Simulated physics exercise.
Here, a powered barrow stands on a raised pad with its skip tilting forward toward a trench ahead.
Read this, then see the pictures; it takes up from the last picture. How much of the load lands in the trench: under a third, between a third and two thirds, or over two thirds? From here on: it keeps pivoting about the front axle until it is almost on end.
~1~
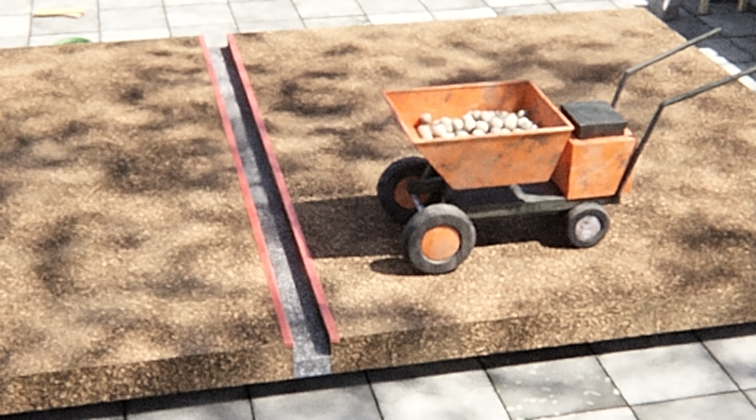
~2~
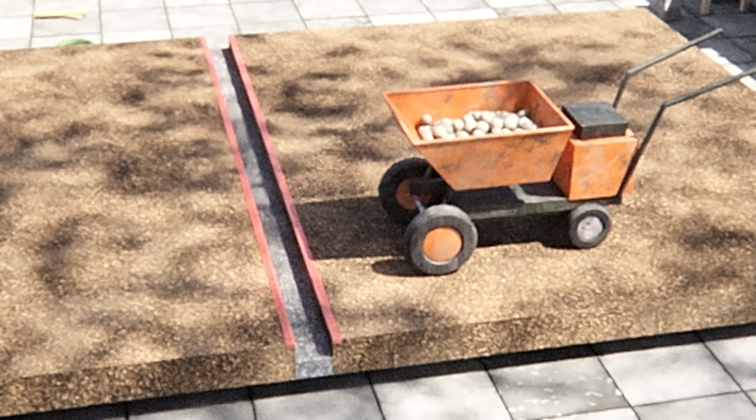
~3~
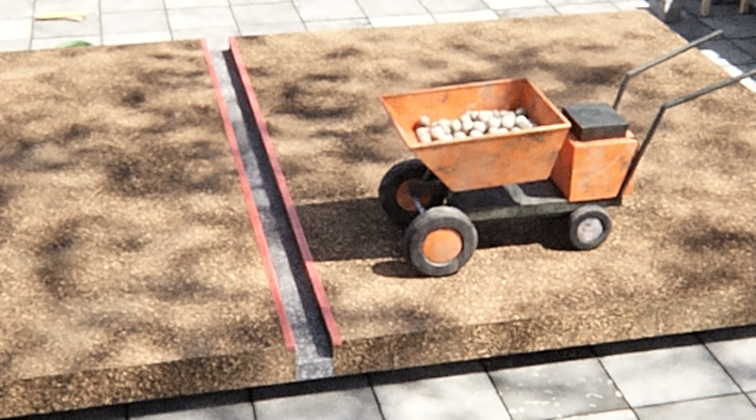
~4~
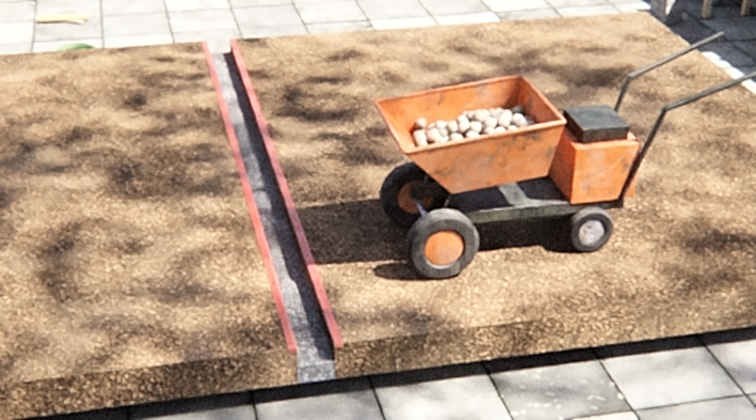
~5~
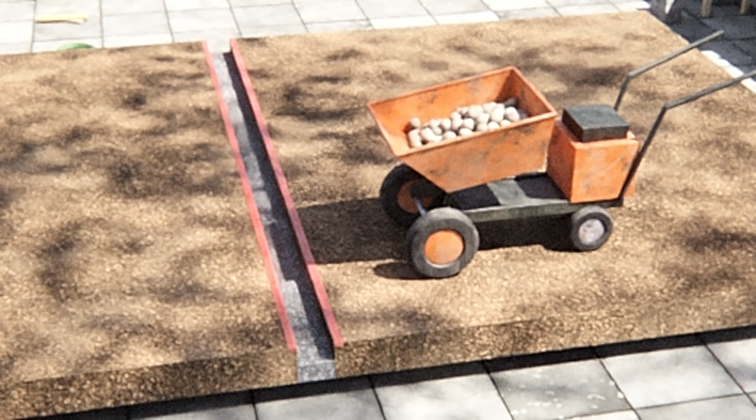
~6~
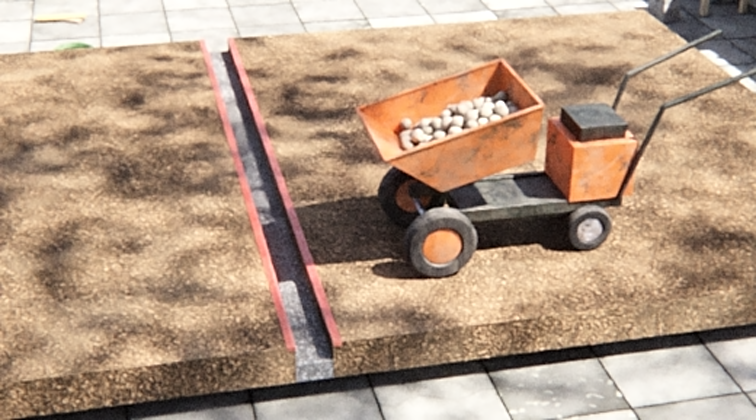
I'd say between one and two thirds of it lands in the trench.
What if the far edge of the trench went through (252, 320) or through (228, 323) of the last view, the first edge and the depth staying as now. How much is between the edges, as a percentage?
Lab note: Case 1 around 90 %, case 2 100 %.
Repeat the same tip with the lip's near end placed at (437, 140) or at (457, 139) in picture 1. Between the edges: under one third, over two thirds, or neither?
Note - position 1: Between a third and two thirds; position 2: In the middle band.
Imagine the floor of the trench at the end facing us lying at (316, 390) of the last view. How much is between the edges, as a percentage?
Something close to 80 per cent.
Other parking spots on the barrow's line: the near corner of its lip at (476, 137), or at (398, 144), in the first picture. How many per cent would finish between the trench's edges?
About 40 percent at the first place and about 40 percent at the second.
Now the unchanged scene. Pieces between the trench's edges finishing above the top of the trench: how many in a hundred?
Roughly 35 %.
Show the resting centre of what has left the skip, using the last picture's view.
The centre comes to rest near (280, 259).
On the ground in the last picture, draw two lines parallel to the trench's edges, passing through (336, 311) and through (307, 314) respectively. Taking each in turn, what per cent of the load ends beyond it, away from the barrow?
Estimate, first then second: 100 %, 70 %.
Soon after the last picture, skip tipped steeply; all in the skip.
A little later, skip tipped right over; most in the skip; a stray few short of the trench; a small part in or heaped over the trench; a stray few beyond it; a stray few falling.
Later still, skip tipped right over; a small part in the skip; a small part short of the trench; about half in or heaped over the trench; about a third beyond it.
At rest, skip tipped right over; a small part short of the trench; about half in or heaped over the trench; about a third beyond it.
